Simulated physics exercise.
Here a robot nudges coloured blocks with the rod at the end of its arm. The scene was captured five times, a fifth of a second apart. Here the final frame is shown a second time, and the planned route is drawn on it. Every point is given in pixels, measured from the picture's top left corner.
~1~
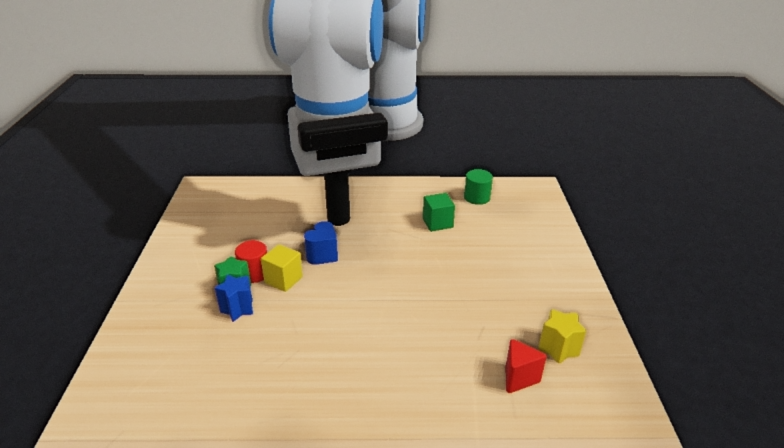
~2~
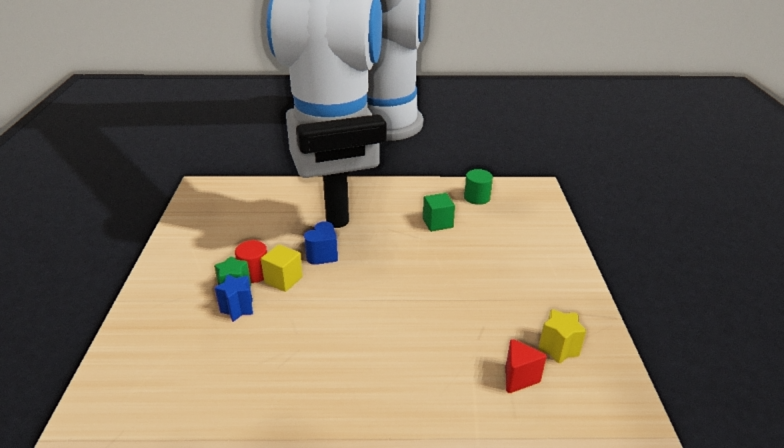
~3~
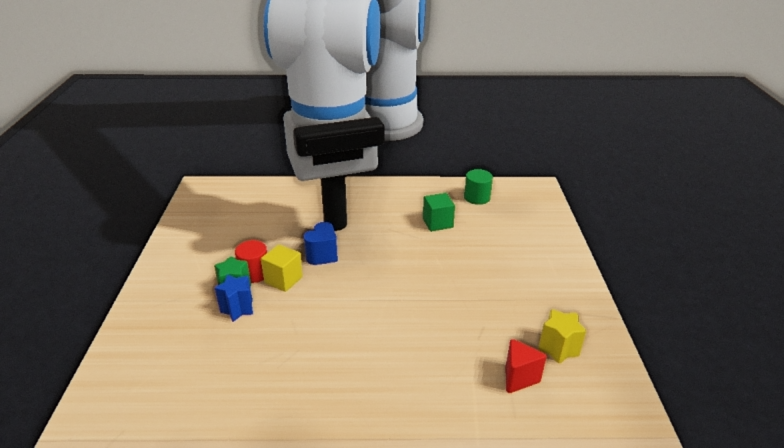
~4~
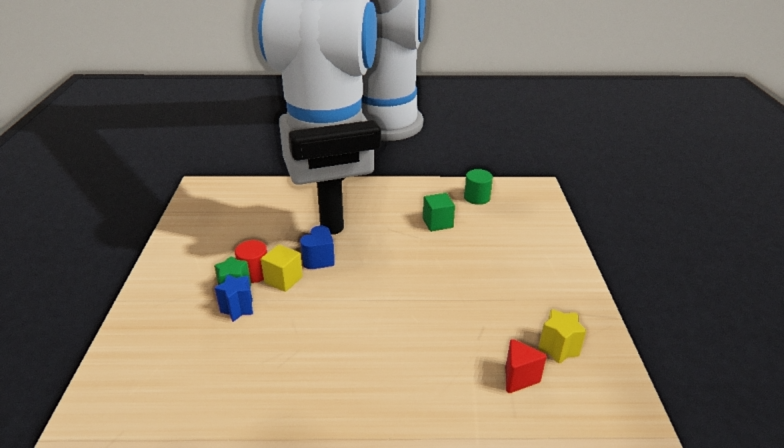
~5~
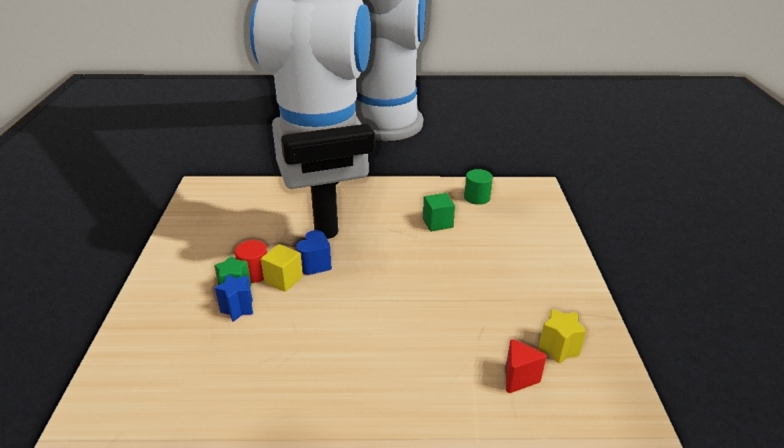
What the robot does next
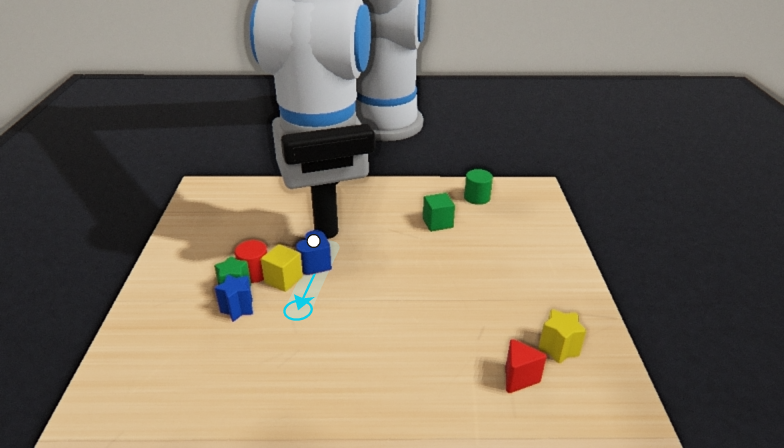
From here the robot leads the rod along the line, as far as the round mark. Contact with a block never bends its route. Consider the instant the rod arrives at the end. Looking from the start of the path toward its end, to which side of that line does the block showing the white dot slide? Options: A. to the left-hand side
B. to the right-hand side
Correct choice: A.
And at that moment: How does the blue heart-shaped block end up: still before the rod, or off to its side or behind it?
Looking at the end of the path, the blue heart-shaped block is still being driven ahead.
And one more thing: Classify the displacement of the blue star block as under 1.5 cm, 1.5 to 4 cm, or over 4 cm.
It shifts under 1.5 cm.
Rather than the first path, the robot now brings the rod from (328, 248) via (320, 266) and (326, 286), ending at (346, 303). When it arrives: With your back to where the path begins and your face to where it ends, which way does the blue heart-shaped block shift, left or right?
Pushed right.
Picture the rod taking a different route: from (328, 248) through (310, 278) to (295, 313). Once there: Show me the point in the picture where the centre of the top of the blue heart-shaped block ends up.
It is at (302, 306).
Drawn move, straight from (328, 248) to (298, 310); the dot is on the blue heart-shaped block.
On the path given first. One third of the way, rod (317, 251); yellow square piece (275, 263), turned 55° clockwise; blue heart-shaped block (307, 261), turned 10° anticlockwise.
Two thirds of the way, rod (307, 272); yellow square piece (275, 263), turned 55° clockwise; blue heart-shaped block (300, 284), turned 25° anticlockwise.
At the end, rod (296, 294); blue star block still; yellow square piece (275, 263), turned 60° clockwise; blue heart-shaped block (296, 307), turned 50° anticlockwise.
